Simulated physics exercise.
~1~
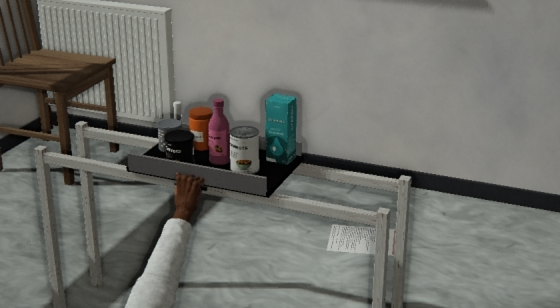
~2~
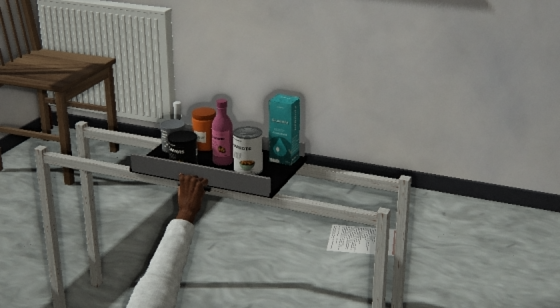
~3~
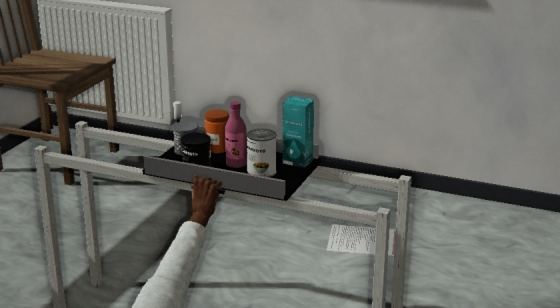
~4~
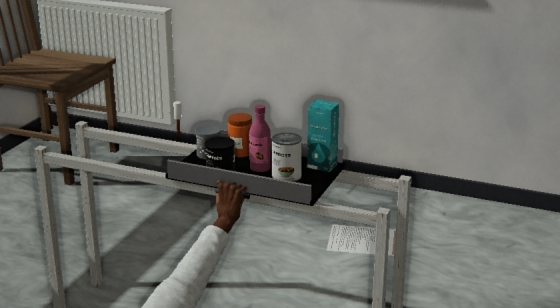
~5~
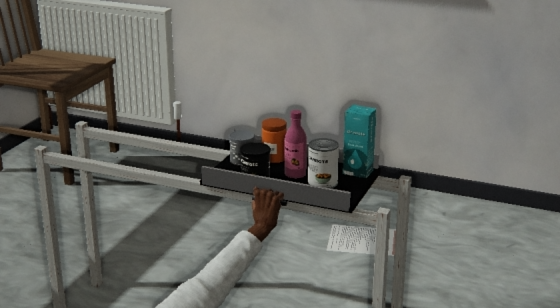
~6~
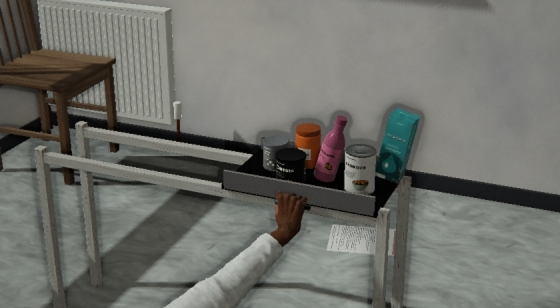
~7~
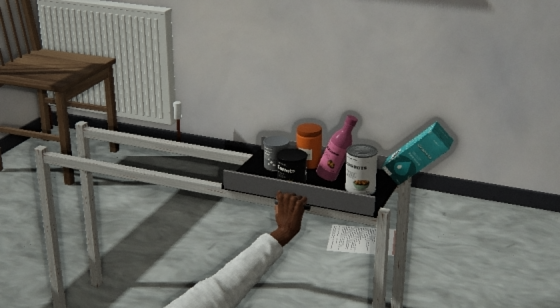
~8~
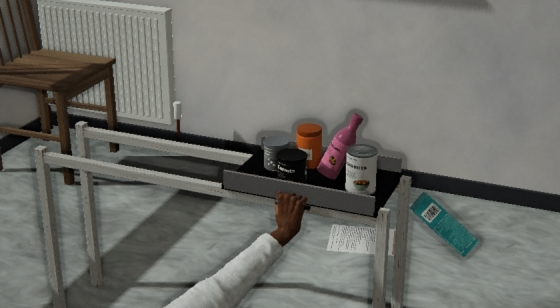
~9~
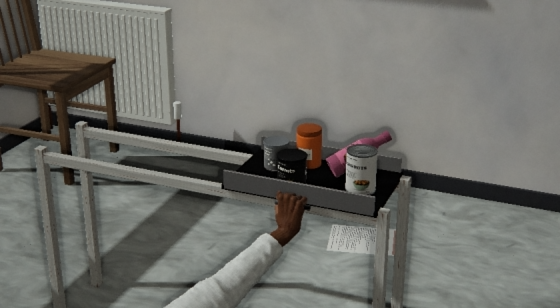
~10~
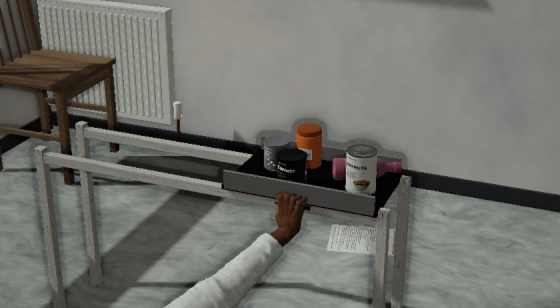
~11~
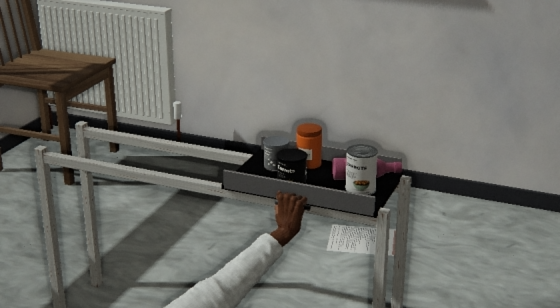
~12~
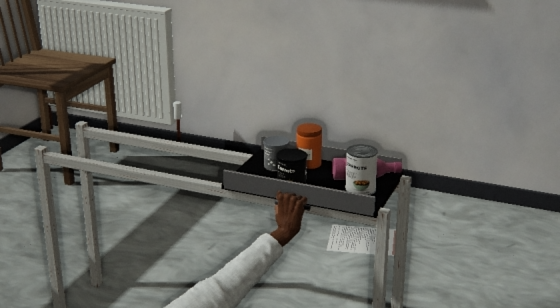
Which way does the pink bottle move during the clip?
The pink bottle moves to the right, first riding along with the tray and then tipping over that way.
